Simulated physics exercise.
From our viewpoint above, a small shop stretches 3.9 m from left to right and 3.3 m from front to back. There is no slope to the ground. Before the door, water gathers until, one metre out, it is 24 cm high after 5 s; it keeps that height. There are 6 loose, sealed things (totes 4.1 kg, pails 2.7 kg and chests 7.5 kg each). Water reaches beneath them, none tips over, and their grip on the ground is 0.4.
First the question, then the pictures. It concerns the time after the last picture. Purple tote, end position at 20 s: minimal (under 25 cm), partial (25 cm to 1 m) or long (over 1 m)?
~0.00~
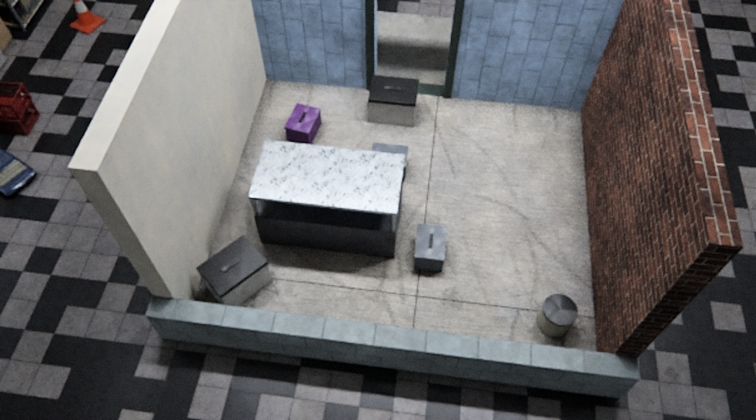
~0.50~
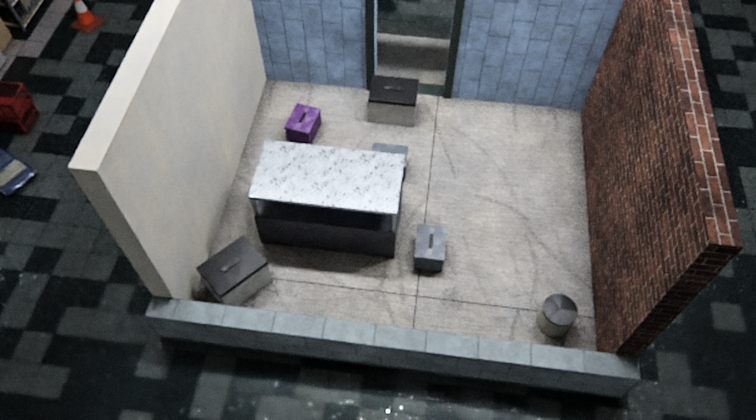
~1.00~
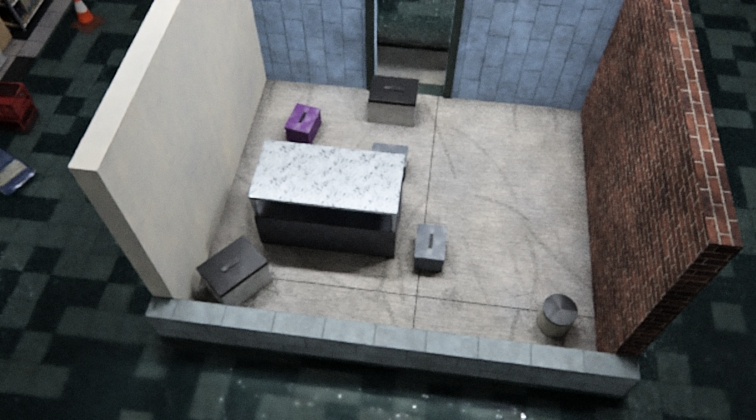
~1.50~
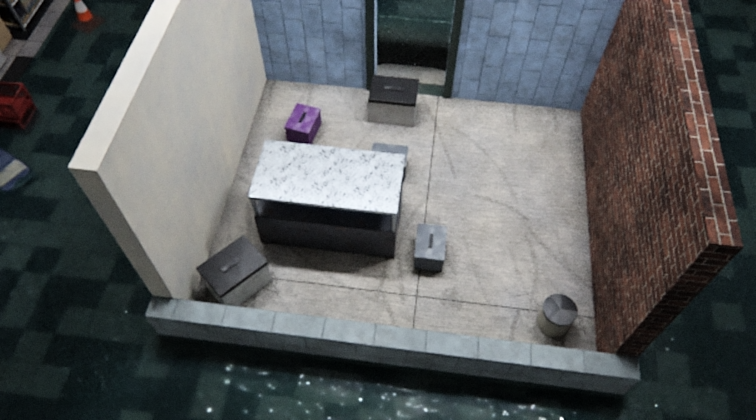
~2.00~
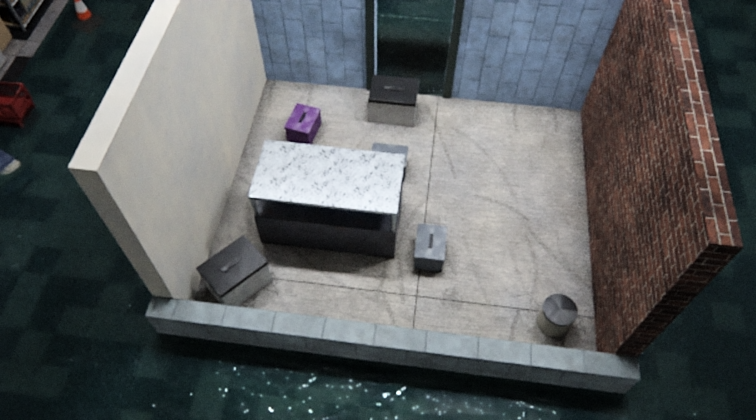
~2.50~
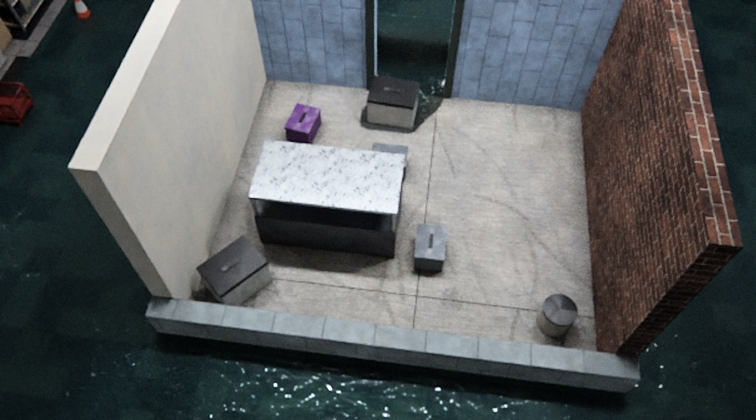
My guess: It's a bit away from its start.
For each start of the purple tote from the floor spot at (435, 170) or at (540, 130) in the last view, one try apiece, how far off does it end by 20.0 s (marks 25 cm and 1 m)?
Try one - it is swept a long way; try two - it is swept a long way.
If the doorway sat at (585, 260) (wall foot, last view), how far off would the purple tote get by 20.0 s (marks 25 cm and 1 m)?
Well, the purple tote ends up distant in that setup.
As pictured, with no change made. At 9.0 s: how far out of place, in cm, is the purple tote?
Displacement by then near 80 cm.
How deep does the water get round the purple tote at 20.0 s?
Near 18 cm deep.
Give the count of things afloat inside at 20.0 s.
Of them, 6.
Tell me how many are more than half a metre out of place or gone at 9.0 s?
Count then: 5.
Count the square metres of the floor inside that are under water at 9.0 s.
The covered patch comes to about 11.5 m2.
After 4.0 s the purple tote is near (301, 118), 0.0 m from its start, aground; 0 afloat.
After 9.0 s the purple tote is near (368, 107), 0.8 m from its start, afloat; 6 afloat.
After 16.0 s the purple tote is near (344, 146), 0.7 m from its start, afloat; 6 afloat.
After 20.0 s the purple tote is near (364, 96), 0.7 m from its start, afloat; 6 afloat.
